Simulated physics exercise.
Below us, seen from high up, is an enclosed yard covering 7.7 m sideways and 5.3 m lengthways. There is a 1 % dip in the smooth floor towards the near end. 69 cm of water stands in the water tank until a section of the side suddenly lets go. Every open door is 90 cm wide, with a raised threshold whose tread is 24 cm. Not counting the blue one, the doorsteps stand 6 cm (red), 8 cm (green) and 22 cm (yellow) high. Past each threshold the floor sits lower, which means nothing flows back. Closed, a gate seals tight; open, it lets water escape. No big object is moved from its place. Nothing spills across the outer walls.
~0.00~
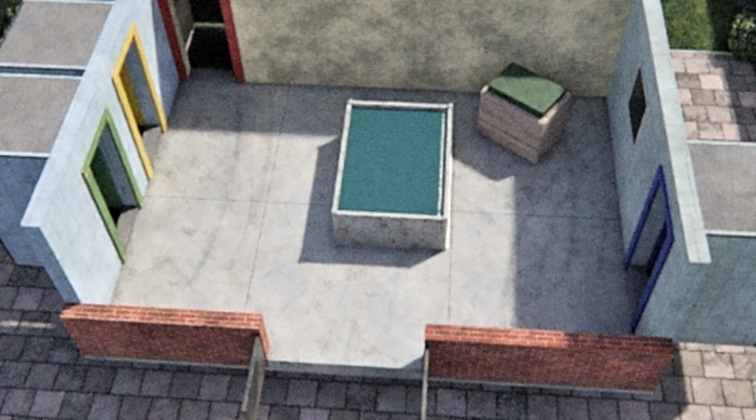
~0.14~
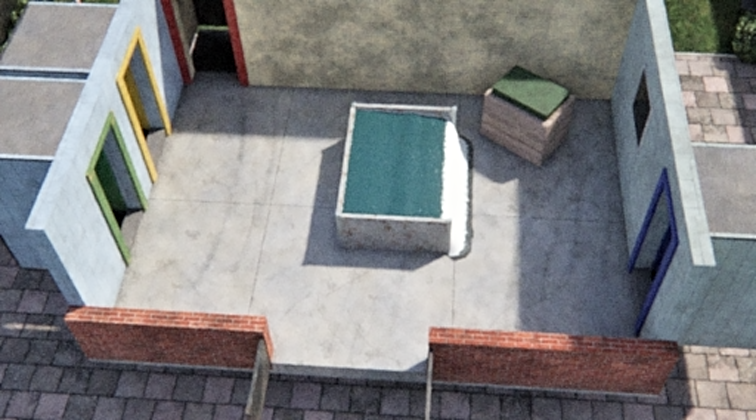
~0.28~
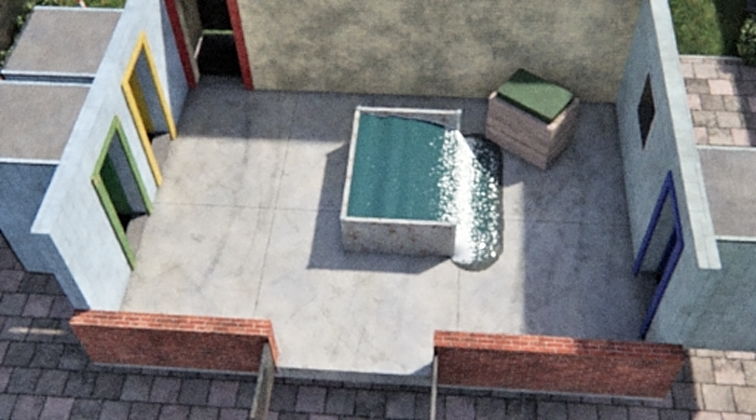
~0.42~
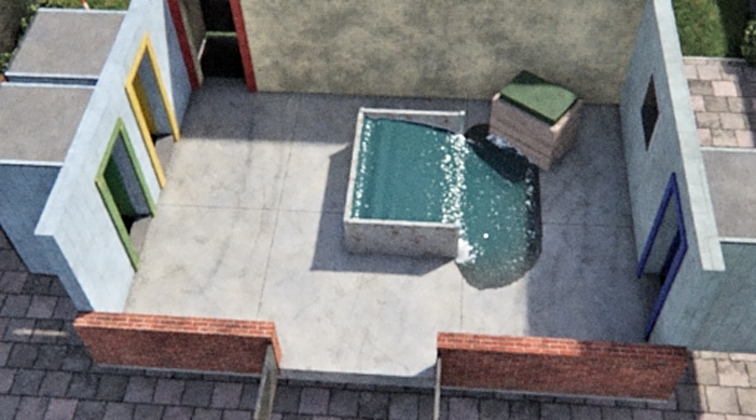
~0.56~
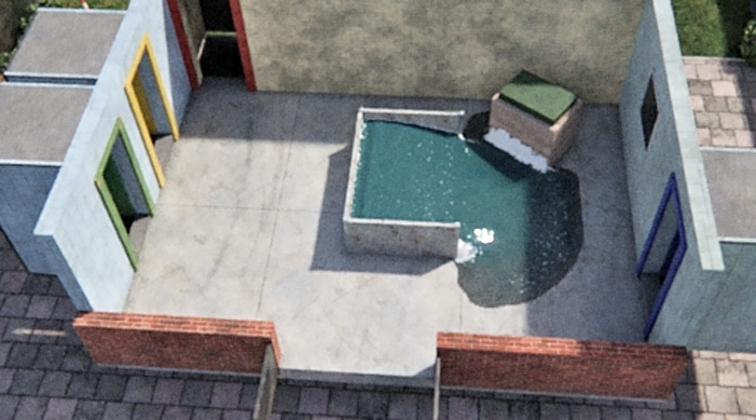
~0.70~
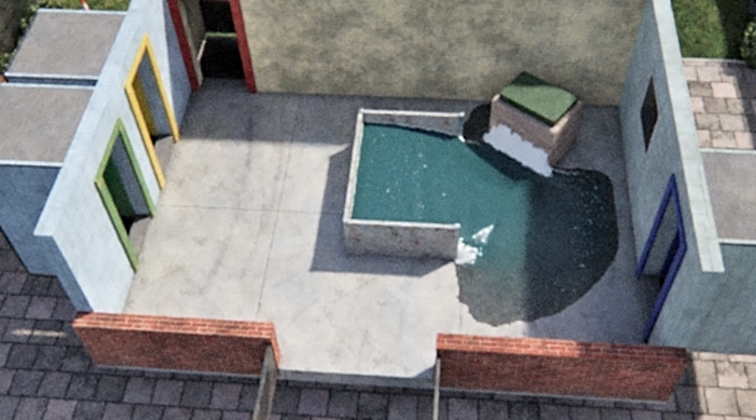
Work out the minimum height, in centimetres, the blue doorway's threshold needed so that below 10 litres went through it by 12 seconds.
The minimum is roughly 25 cm.
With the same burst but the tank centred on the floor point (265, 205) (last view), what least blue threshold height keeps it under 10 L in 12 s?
At least some 23 centimetres tall.
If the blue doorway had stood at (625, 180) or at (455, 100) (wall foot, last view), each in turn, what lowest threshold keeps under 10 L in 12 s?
About 32 cm, then about 8.0 cm.
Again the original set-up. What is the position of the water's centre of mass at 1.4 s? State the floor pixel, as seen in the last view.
(486, 206).
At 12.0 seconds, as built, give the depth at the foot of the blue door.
Some 7.5 centimetres.
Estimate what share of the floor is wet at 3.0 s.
Close to 40 per cent is wet.
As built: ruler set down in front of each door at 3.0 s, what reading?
Red door 0 cm, blue door 20 cm, green door 0 cm, yellow door 0 cm.
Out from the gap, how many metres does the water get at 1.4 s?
Distance from gap: Approx. 3.8 m.
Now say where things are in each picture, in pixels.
The water tank at (395, 160) is whole and still, 69 cm deep; the blue door at (646, 258) is dry, in the first picture.
The front is at (464, 251), 0.3 m from the gap at (449, 183); 0.6 m2 of floor is wet, 69 cm left at the back, in the second picture.
The gap is at (453, 188), the front 0.7 m out at (496, 252); the back of the water tank holds 68 cm, in the third picture.
The gap is at (457, 191), the front 1.3 m out at (538, 225); the back of the water tank holds 61 cm, in the fourth picture.
The front is at (577, 245), 1.9 m from the gap at (456, 191); 5.1 m2 of floor is wet, 59 cm left at the back, in the fifth picture.
The gap is at (456, 193), the front 2.4 m out at (612, 245); the back of the water tank holds 56 cm; the blue door at (659, 267), 3.3 m from the gap, is still 0.8 m from the nearest water, in the sixth picture.
After 1.4 s water covers 30 % of the floor, deepest (50 cm) near (625, 221); 22 cm at the blue door, 0 litres in over its 17 cm threshold.
After 3.0 s water covers 40 % of the floor, deepest (42 cm) near (641, 364); 20 cm at the blue door, 32 litres in over its 17 cm threshold.
After 12.0 s water covers 100 % of the floor, deepest (9 cm) near (274, 342); 7 cm at the blue door, 59 litres in over its 17 cm threshold.
At the blue door as built, the water arrived by 1.0 s and peaked near 27 cm at 1.8 s.
With a threshold of 19.5 cm, 37 litres would have come in within the 12 s; with 31 cm, 1 litre. So under 10 litres takes about 25 cm.
